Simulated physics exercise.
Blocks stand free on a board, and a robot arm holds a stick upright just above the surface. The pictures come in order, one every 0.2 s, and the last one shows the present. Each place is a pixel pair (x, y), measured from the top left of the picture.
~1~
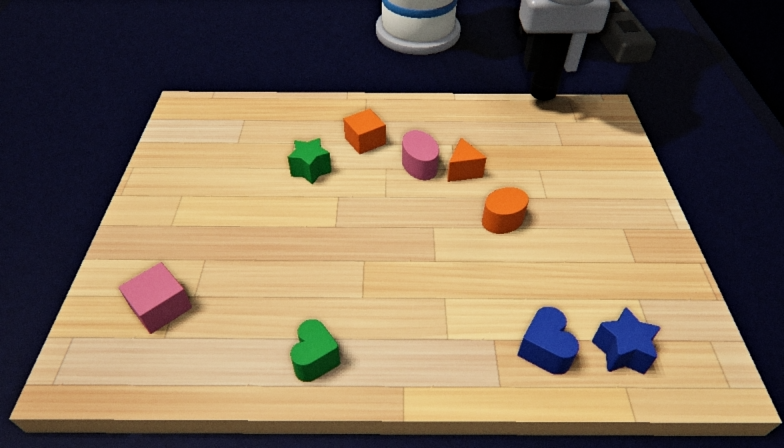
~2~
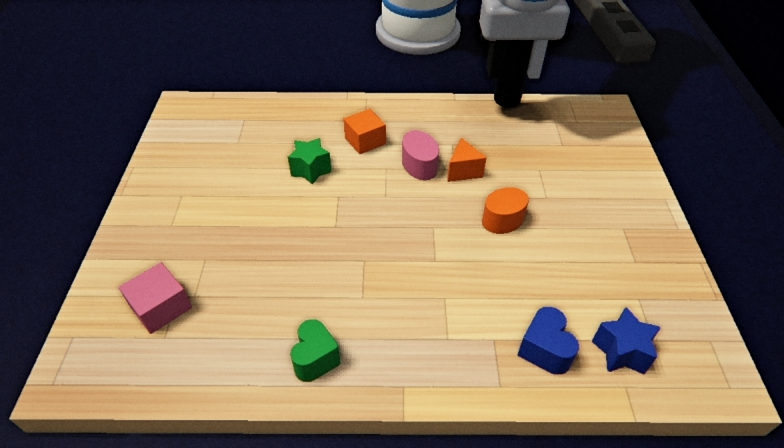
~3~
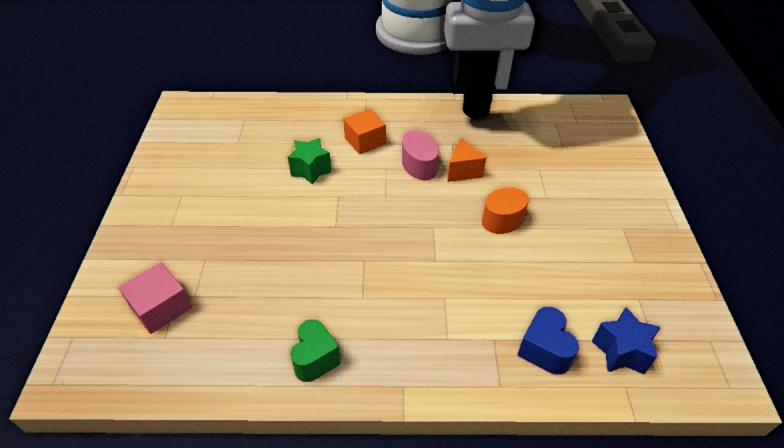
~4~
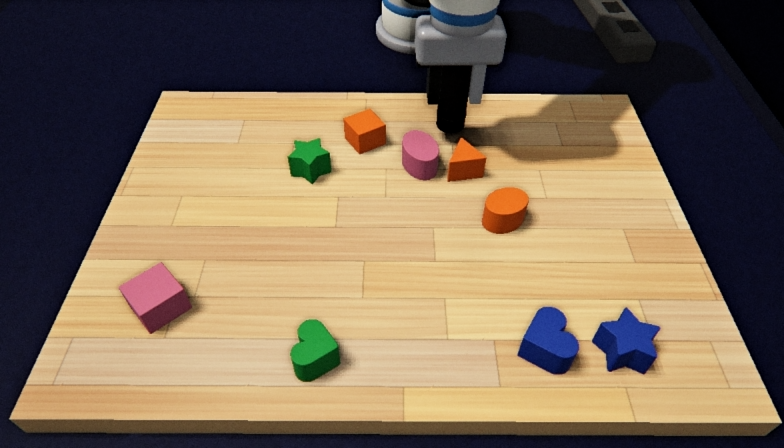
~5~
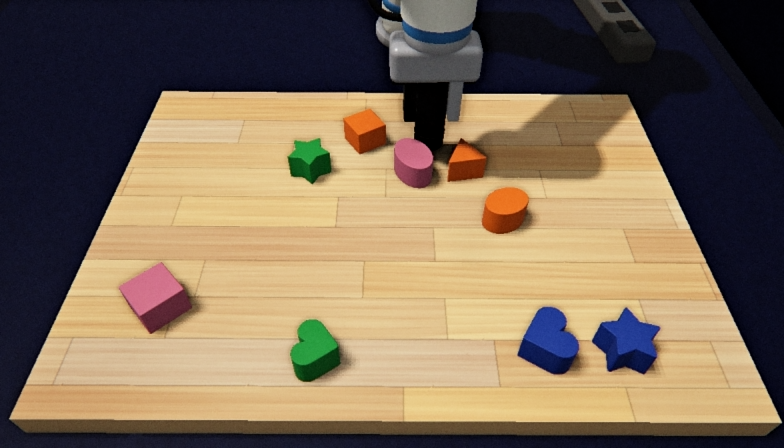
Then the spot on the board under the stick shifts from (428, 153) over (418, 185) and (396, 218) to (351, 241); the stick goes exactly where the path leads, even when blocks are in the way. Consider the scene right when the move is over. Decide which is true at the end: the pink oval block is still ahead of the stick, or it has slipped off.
It rides in front to the end.
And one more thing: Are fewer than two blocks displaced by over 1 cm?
It seems so.
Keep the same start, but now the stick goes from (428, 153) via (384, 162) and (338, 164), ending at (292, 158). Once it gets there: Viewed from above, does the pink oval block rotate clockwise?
Short answer: No.
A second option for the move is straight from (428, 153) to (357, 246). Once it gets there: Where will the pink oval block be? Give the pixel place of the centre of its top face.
Put as a pixel place, it's (370, 253).
What follows on the original path. One third of the way, stick at (418, 176); pink oval block at (394, 183).
Two thirds of the way, stick at (396, 208); pink oval block at (362, 211), turned 30° clockwise.
At the end, stick at (350, 231); pink oval block at (314, 235), turned 25° clockwise; orange triangular block still.
